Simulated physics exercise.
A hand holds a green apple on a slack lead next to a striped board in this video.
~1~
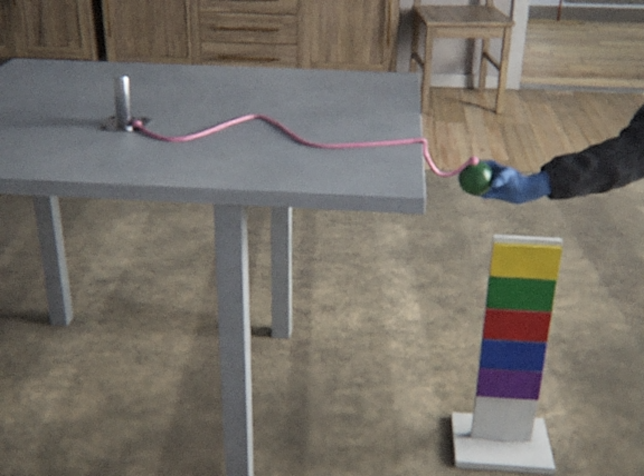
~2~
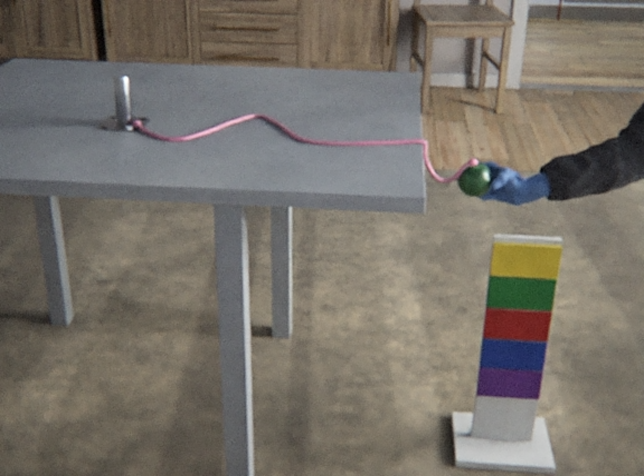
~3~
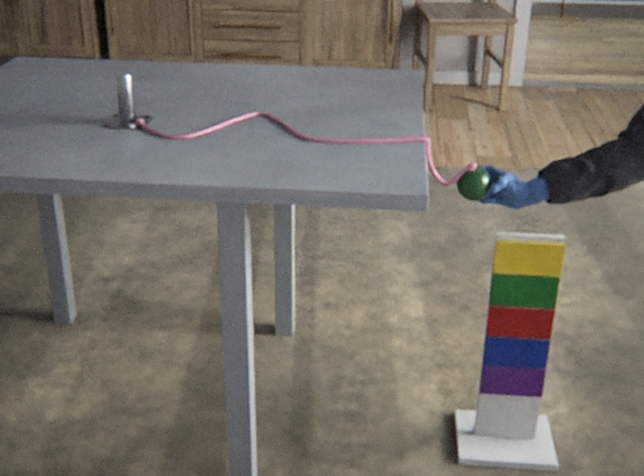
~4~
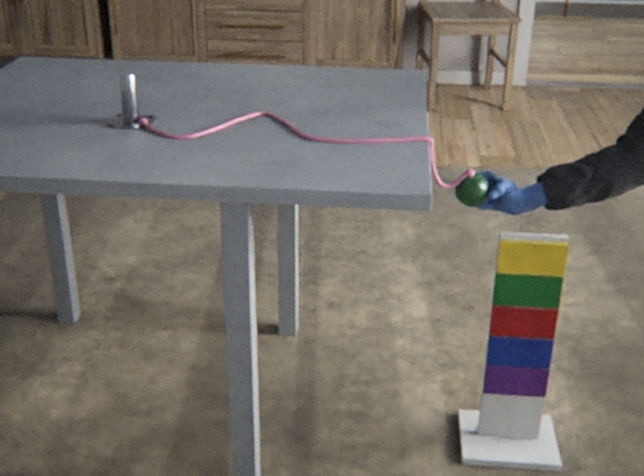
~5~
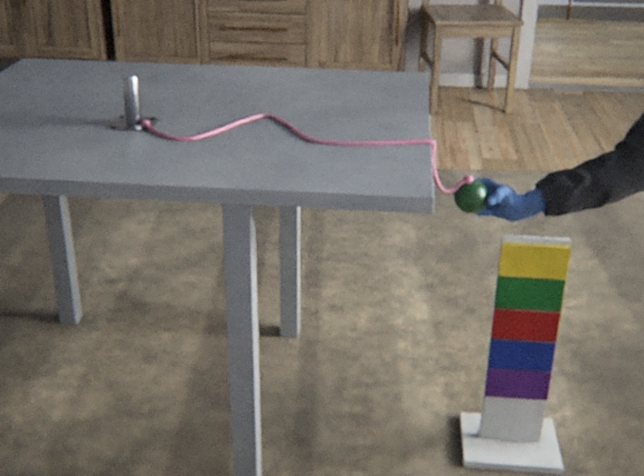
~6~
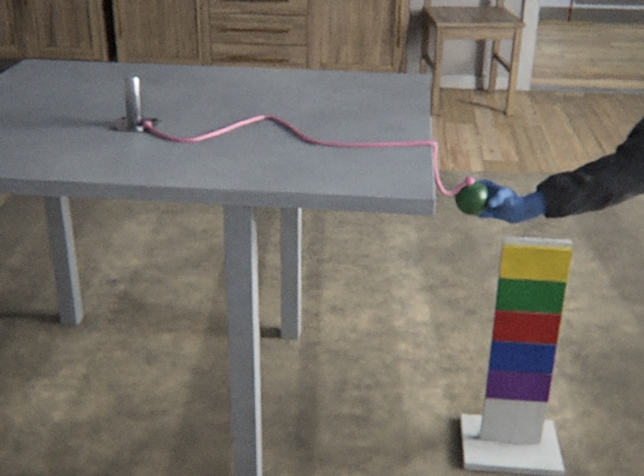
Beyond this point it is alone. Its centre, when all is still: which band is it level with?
It is level with the red band.
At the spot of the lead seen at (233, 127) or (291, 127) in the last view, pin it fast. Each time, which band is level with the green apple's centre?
Green, then yellow.
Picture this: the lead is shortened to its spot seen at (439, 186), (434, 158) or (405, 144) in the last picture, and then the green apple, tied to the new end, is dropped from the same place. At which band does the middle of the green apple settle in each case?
One at a time, the answers are: Green; yellow; above them all.
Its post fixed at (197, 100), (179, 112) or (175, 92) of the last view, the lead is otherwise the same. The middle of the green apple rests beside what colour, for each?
First try: Blue; second try: Blue; third try: Red.
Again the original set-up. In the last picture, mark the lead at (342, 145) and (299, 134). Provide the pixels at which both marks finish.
Point one: (432, 151); point two: (386, 135).
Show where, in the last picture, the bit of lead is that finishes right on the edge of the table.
You'll find it close to (336, 145).
A little later, apple near (401, 306); level with red.
Next, apple near (433, 319); level with red.
When it is over, apple near (421, 319); level with red. At red.
